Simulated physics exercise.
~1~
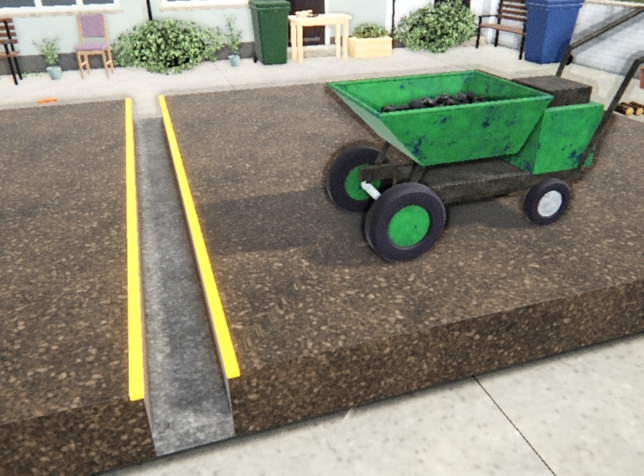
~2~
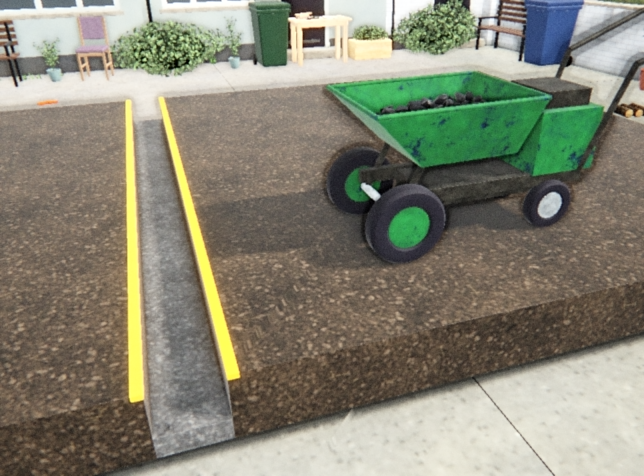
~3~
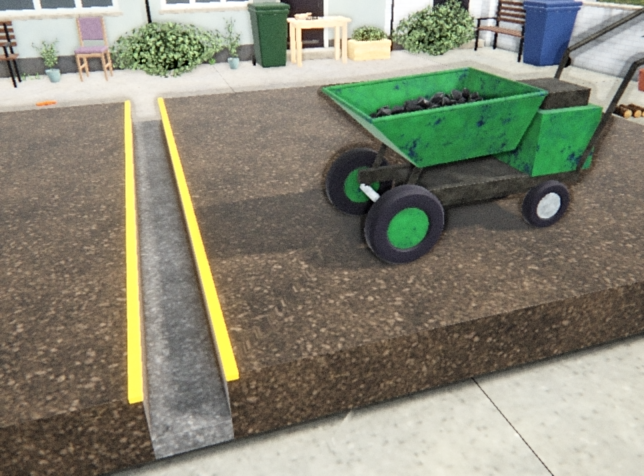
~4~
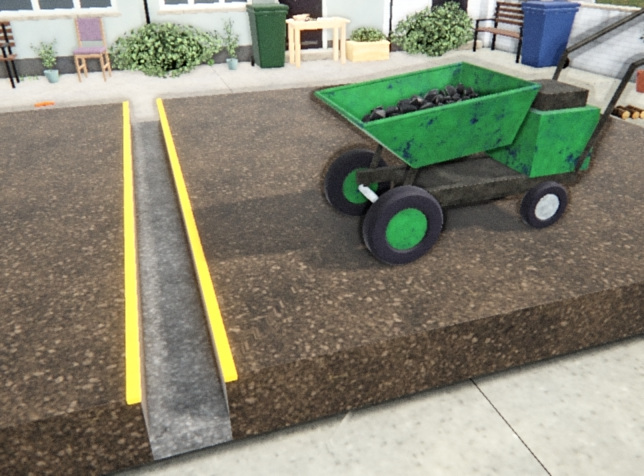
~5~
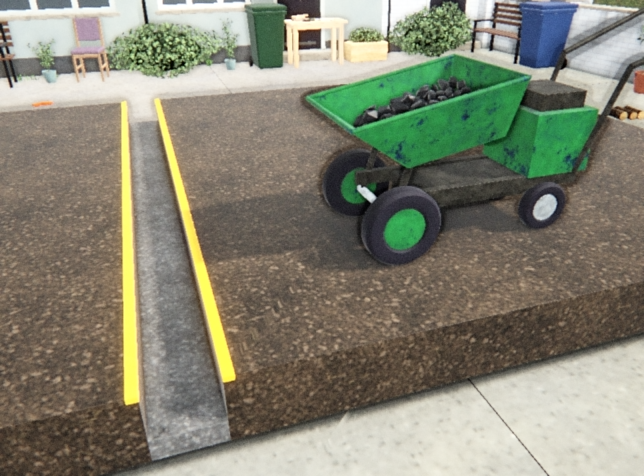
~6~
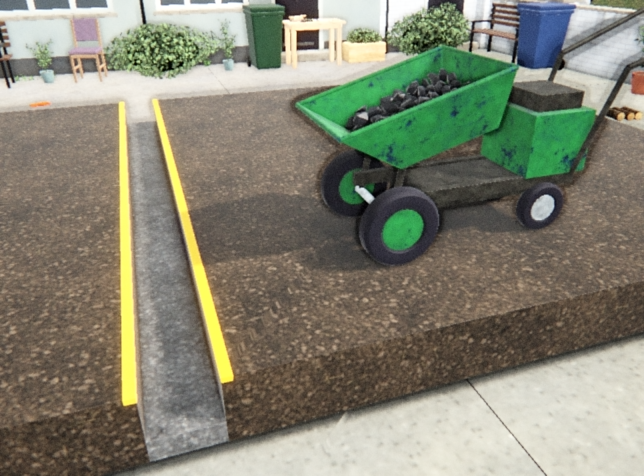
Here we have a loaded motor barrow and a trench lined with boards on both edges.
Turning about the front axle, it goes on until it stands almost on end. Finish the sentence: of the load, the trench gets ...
... a minority of it.
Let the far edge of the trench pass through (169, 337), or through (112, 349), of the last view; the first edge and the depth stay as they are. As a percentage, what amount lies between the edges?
Well, it'd be something like 20 per cent the first time and 20 per cent the second.
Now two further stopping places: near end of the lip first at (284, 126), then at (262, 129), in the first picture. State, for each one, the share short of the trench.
About 0 %, then 0 %.
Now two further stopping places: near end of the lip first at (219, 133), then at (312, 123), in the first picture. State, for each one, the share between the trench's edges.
Approximately 0 per cent and 90 per cent, in that order.
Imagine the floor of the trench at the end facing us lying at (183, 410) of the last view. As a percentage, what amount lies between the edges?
Close to 20 per cent, I reckon.
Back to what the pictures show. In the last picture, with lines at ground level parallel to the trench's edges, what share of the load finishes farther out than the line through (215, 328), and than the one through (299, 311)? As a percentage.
Close to 30 and 80 per cent respectively.
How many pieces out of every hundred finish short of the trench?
I'd say around 60 per cent of the load.
Shortly afterwards, skip tipped steeply; the whole lot in the skip.
Next, skip tipped right over; near two thirds in the skip; near a third short of the trench; only a few in or heaped over the trench; only a few falling.
Some moments later, skip tipped right over; a little in the skip; near two thirds short of the trench; near a quarter in or heaped over the trench.
In the end, skip tipped right over; a little in the skip; near two thirds short of the trench; near a quarter in or heaped over the trench; none at all beyond it.
